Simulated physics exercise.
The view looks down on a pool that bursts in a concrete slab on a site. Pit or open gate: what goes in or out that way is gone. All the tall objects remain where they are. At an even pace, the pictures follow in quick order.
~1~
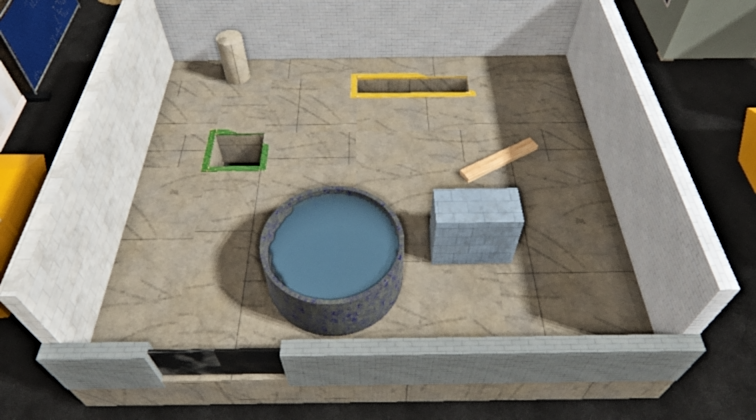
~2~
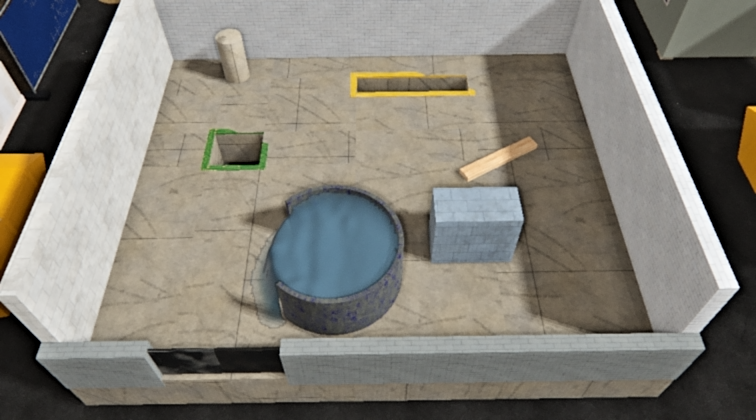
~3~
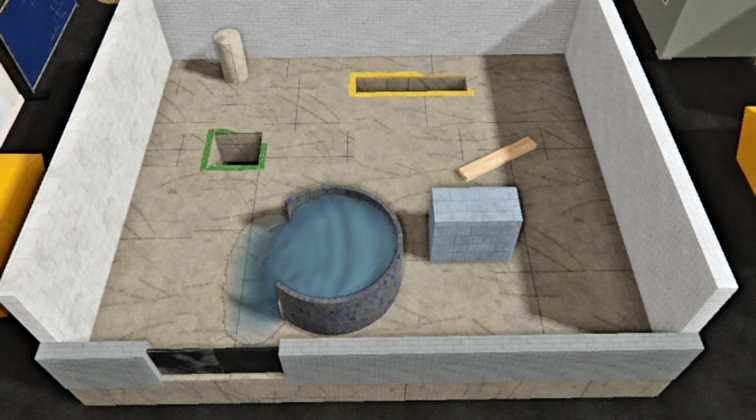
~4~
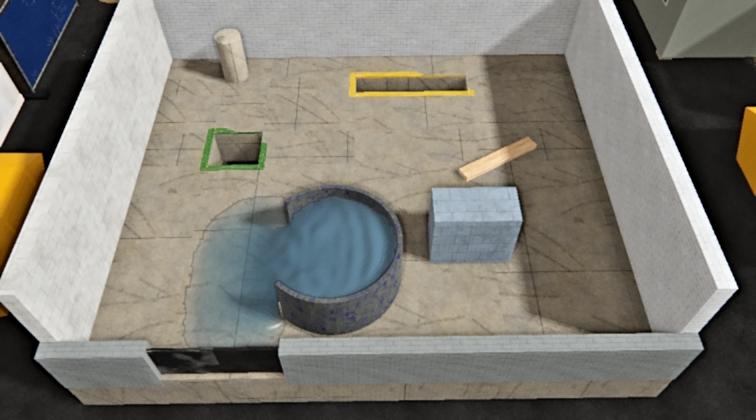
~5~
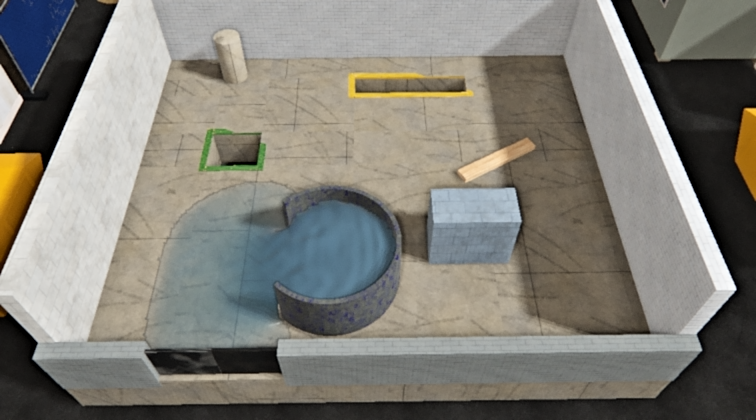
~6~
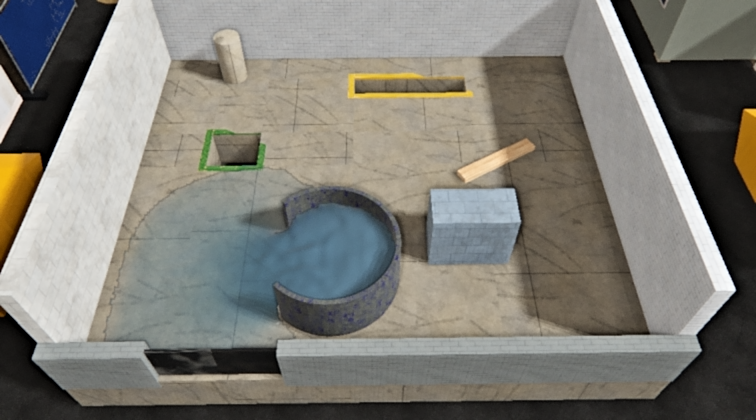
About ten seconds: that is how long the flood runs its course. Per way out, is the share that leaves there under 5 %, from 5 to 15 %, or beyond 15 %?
In the end: The gate sees under 5 % leave; the yellow pit sees from 5 to 15 % leave; the green pit sees beyond 15 % leave.
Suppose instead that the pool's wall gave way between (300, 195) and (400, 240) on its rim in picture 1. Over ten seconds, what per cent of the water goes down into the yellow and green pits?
Estimates in per cent: Yellow 45, green 6.
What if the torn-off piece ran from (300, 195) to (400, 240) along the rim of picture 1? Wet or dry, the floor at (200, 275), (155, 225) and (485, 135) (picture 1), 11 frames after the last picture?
So the first one is left untouched, the next left untouched, and the last drenched.
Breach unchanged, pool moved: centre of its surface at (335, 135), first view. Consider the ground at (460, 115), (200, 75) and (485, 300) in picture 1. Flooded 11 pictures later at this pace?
Taking them as they were asked, they come out bone dry, soaked, bone dry.
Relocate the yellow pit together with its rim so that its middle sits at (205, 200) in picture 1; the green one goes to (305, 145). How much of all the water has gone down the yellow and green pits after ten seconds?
Percentages by pit: Yellow at 65, green at 0.
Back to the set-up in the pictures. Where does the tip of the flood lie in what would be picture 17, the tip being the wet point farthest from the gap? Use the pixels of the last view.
At about (171, 63).
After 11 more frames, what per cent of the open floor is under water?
Some 25 in a hundred.
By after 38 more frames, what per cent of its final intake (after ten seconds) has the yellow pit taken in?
About 30 per cent.
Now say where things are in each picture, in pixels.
Still water in the round pool at (332, 244), in the first frame.
The front is at a hidden place, out from the gap at (270, 263), in the second frame.
The front is at (261, 221), out from the gap at (270, 265), in the third frame.
Water pours out at (270, 268) and has run to a hidden place, in the fourth frame.
The front is at a hidden place, out from the gap at (269, 269), in the fifth frame.
Water pours out at (269, 269) and has run to a hidden place, in the sixth frame.
A moment on, water covers 25 % of the floor; the gate 0 %, the yellow pit 0 %, the green pit 1 %.
Next, water covers 25 % of the floor; the gate 0 %, the yellow pit 0 %, the green pit 2 %.
Then, water covers 35 % of the floor; the gate 0 %, the yellow pit 0 %, the green pit 5 %.
Later, water covers 60 % of the floor; the gate 0 %, the yellow pit 2 %, the green pit 15 %.
In the end, water covers 85 % of the floor; the gate 0 %, the yellow pit 8 %, the green pit 25 %.
